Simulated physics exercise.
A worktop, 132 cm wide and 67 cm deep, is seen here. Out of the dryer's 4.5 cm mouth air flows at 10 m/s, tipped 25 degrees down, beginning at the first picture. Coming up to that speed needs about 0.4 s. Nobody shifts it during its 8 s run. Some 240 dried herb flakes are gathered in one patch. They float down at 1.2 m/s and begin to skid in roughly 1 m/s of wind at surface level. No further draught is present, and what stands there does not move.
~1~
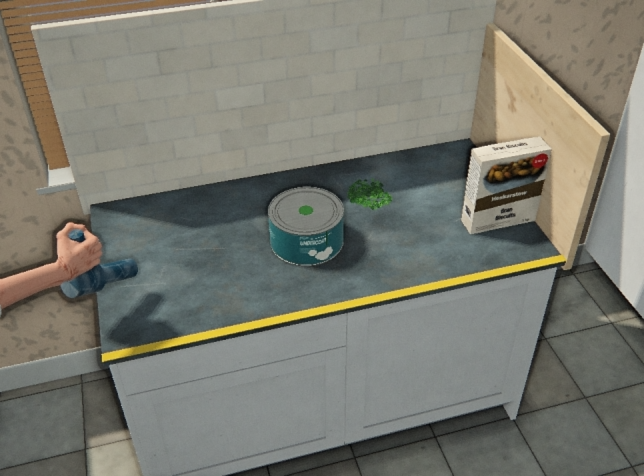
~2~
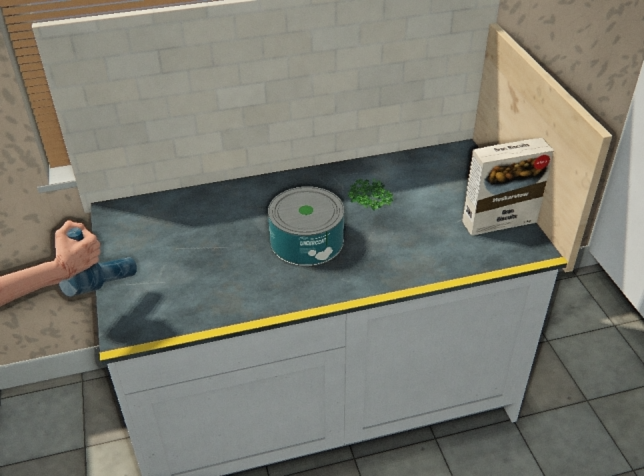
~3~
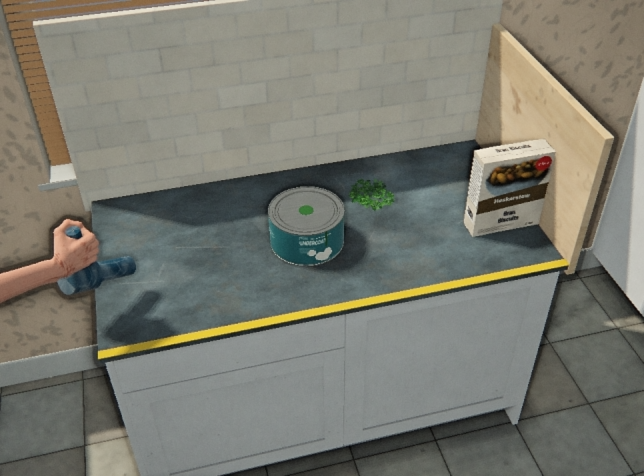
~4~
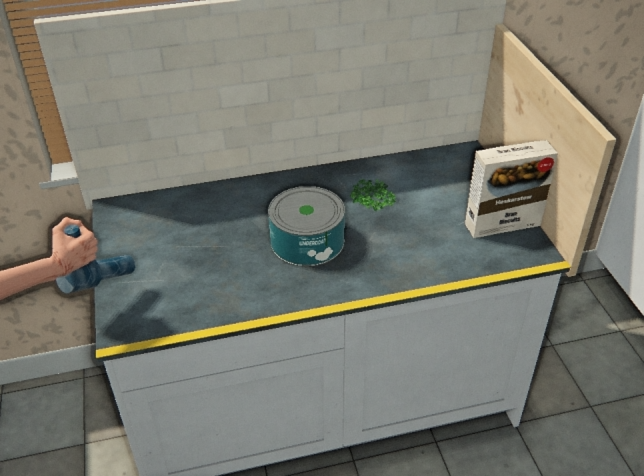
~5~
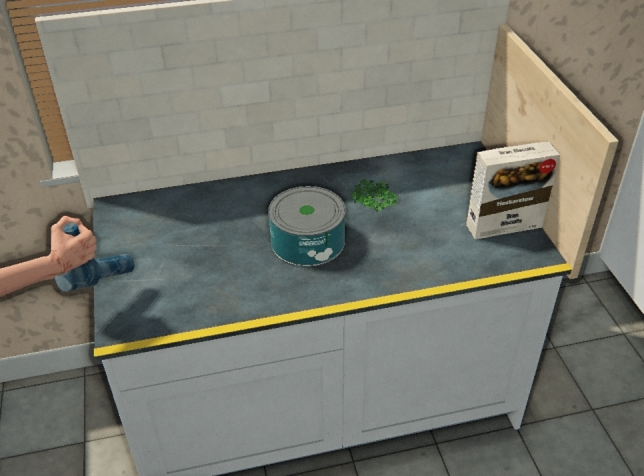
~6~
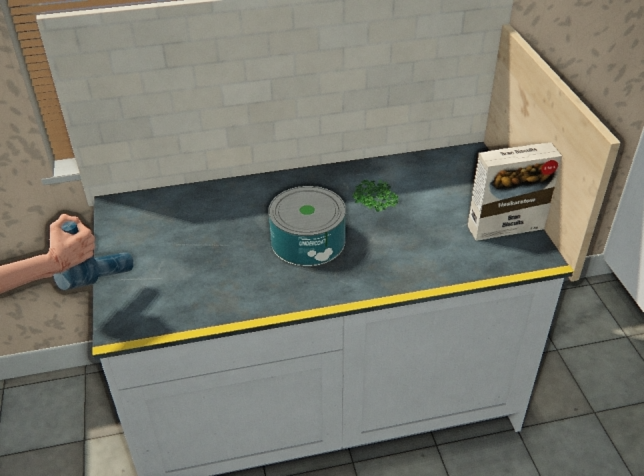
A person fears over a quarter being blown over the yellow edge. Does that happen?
I'd predict that edge sees at most a quarter go past.
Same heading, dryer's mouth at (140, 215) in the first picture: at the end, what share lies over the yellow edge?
Estimate: About 0 %.
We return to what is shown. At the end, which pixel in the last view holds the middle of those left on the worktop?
Their middle sits at about (401, 198) in the last picture.
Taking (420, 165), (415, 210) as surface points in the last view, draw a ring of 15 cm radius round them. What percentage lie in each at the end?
First spot about 20 %, second about 60 %.
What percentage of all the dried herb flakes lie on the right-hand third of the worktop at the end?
I'd put it at about 80 percent.
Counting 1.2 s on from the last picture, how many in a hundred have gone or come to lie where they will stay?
Estimated share: Close to 50 per cent.
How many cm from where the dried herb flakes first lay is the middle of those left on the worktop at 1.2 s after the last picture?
Centre offset: Approx. 10 cm.
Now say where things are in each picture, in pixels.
In the first frame, the middle of the dried herb flakes is near (366, 195), none has stirred yet and the mouth of the dryer is at (132, 268).
In the second frame, the middle of the dried herb flakes is near (369, 196), none has stirred yet and the yellow edge is centred on (349, 309).
In the third frame, the middle of the dried herb flakes is near (370, 196), none has stirred yet, the top of a large tin is at (306, 210) and the top of a carton is at (515, 150).
In the fourth frame, the middle of the dried herb flakes is near (372, 196) and none has stirred yet.
In the fifth frame, the middle of the dried herb flakes is near (373, 197) and none has stirred yet.
In the sixth frame, the middle of the dried herb flakes is near (374, 197) and none has stirred yet.
Then, 1.2 s after the last picture, 0 % are over the yellow edge; the middle of those still in play is near (408, 189); 47 % have settled or left.
Then, 2.2 s after the last picture, 0 % are over the yellow edge; the middle of those still in play is near (406, 193); 60 % have settled or left.
Then, 4.0 s after the last picture, 0 % are over the yellow edge; the middle of those still in play is near (401, 196); 64 % have settled or left.
Then, 7.6 s after the last picture, at the end, 0 % are over the yellow edge; the middle of those still in play is near (401, 198).
